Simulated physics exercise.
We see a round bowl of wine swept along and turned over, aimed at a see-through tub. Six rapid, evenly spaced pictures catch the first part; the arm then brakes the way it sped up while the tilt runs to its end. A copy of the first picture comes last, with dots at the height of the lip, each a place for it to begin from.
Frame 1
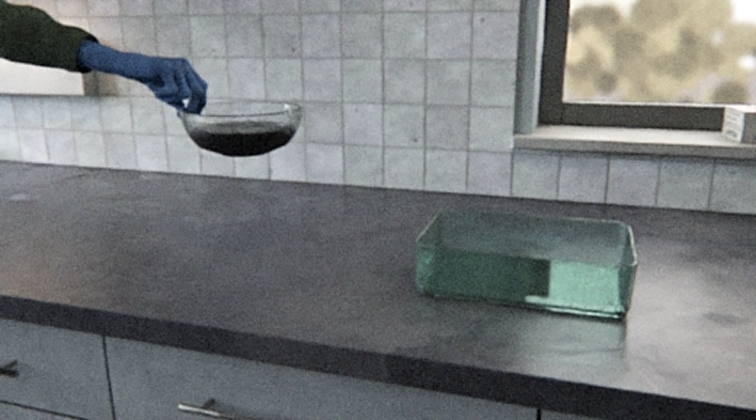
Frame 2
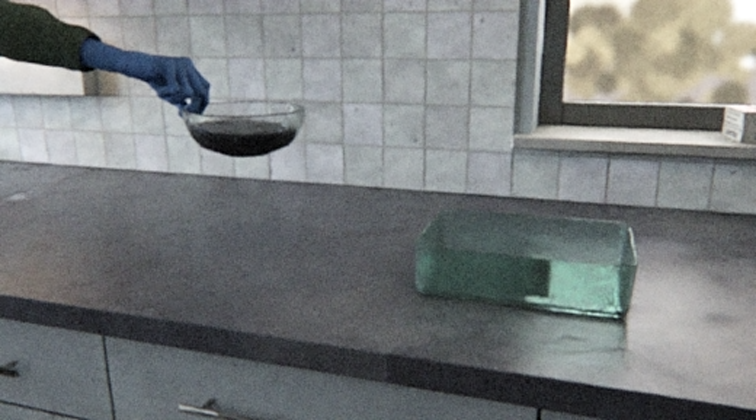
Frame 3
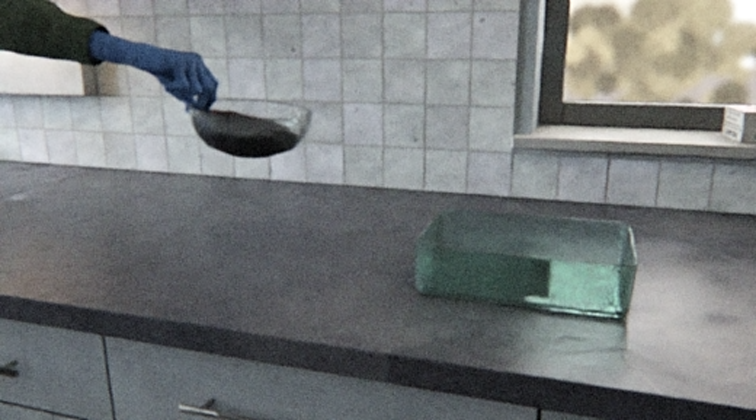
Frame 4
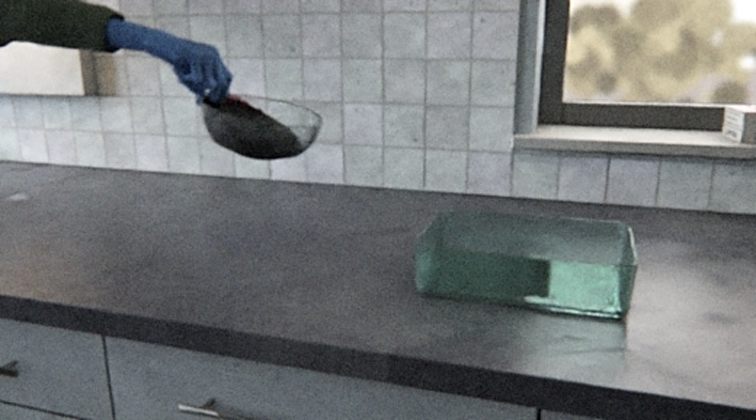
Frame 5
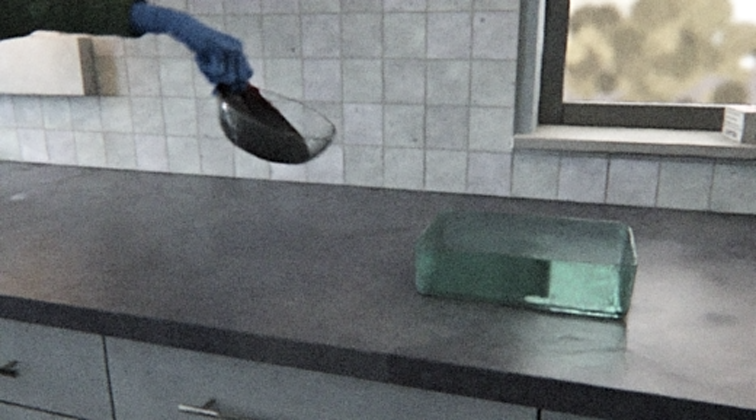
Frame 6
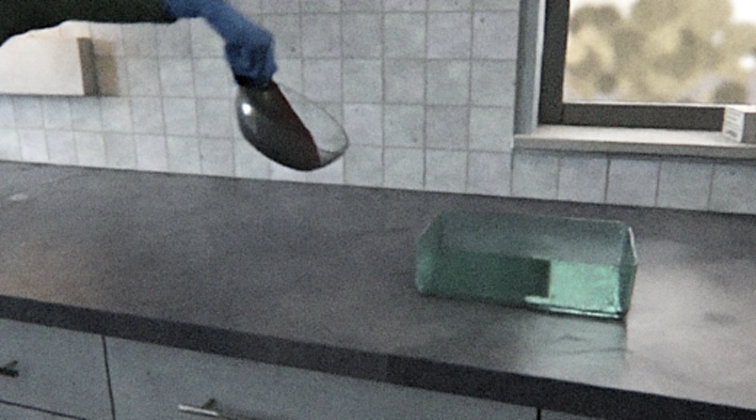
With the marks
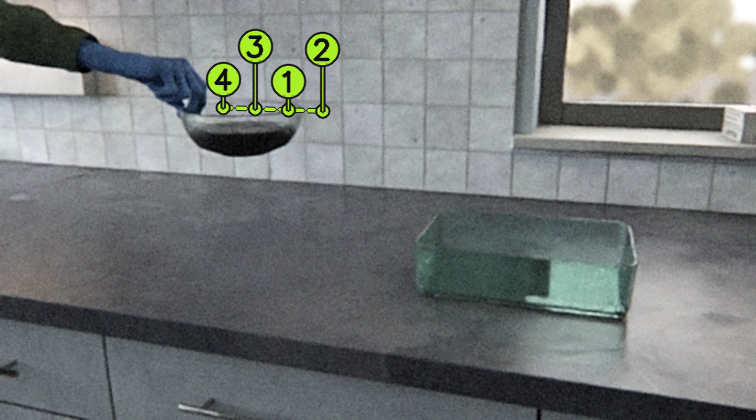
A blue-gloved hand held a clear round bowl of dark liquid above a gray counter, then moved it a little to the right and tilted it steadily toward a see-through greenish tub.
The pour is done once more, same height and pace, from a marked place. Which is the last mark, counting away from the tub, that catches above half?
The answer is spot 2.
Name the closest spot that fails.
Spot 1.
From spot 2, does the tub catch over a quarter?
Yes, it does.
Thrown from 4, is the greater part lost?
Yes, it does.
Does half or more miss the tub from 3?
Yes, that goes wrong.
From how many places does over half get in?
One of them.
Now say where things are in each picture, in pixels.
Upright, lip at (294, 110); tub from (417, 291) to (629, 316); nothing has left yet.
Upright, lip at (297, 111); nothing has left yet.
Tipped about 5°, lip at (305, 115); nothing has left yet.
Tipped about 12°, lip at (316, 124); nothing has left yet.
Tipped about 22°, lip at (330, 136); wine is over the rim, down to (239, 91).
Tipped about 34°, lip at (343, 149); wine is over the rim, down to (262, 86).
On the marked copy, 1 at (288, 109); 2 at (322, 111); 3 at (255, 108); 4 at (223, 107).
Choosing 1, about 30 % lands in the tub, 63 % falls short and 6 % goes beside or beyond.
Choosing 2, about 63 % lands in the tub, 20 % falls short and 17 % goes beside or beyond.
Choosing 3, about 9 % lands in the tub, 84 % falls short and 7 % goes beside or beyond.
Choosing 4, about 4 % lands in the tub, 94 % falls short and 3 % goes beside or beyond.
